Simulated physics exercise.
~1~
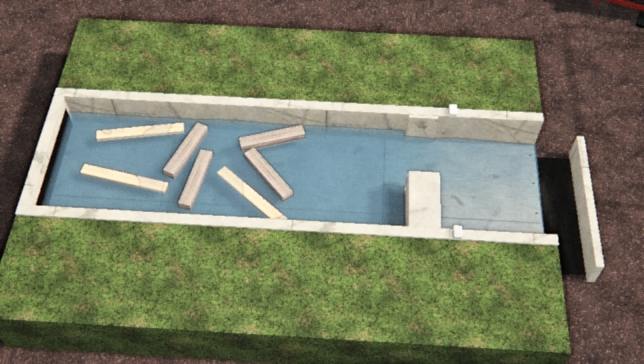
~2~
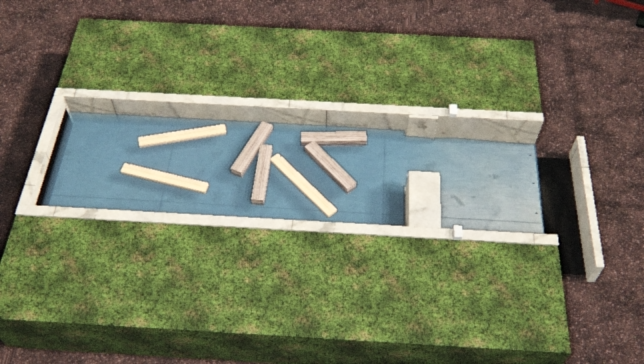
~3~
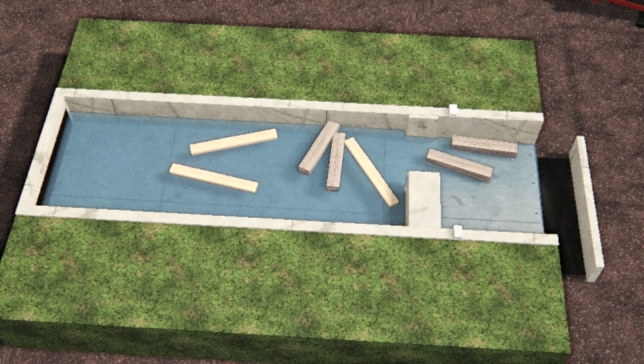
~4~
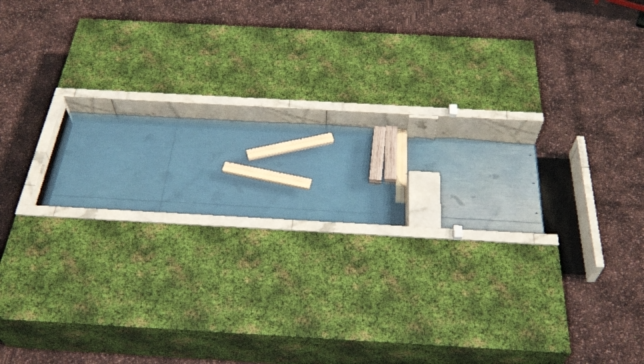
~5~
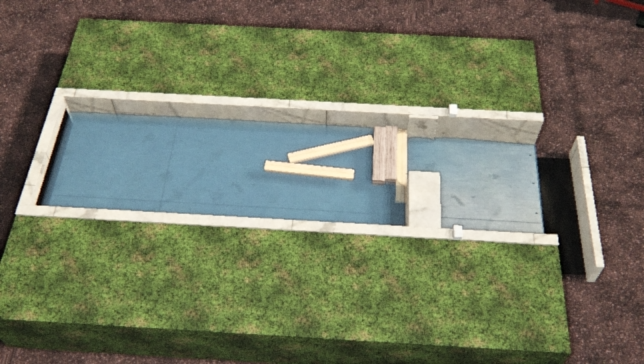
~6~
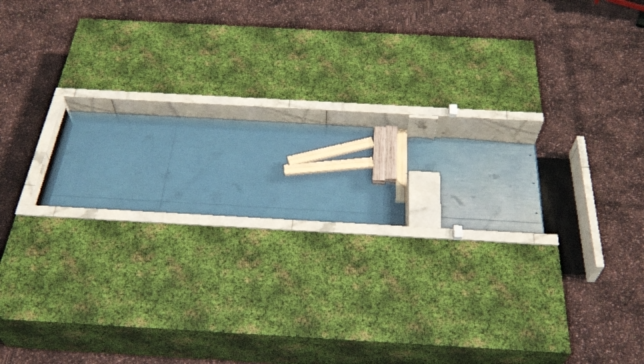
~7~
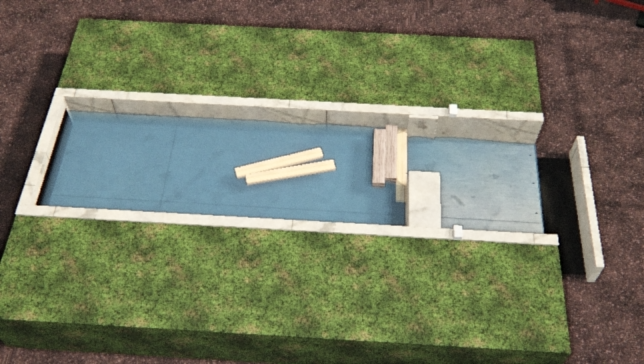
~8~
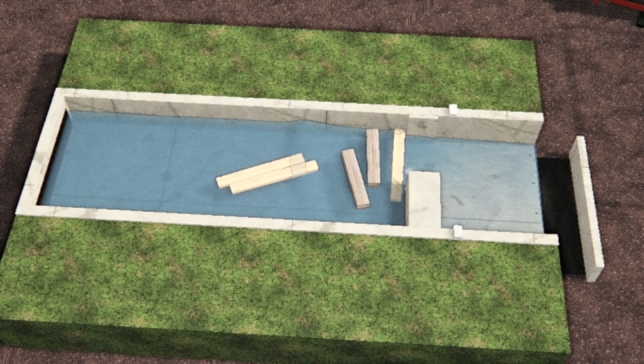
We see pale and brownish beams drift right along a water-filled concrete channel, and two brownish ones pass through the gap beside a block and disappear. The rest bunch up at the gap, then ease back left and loosen, with five still afloat.
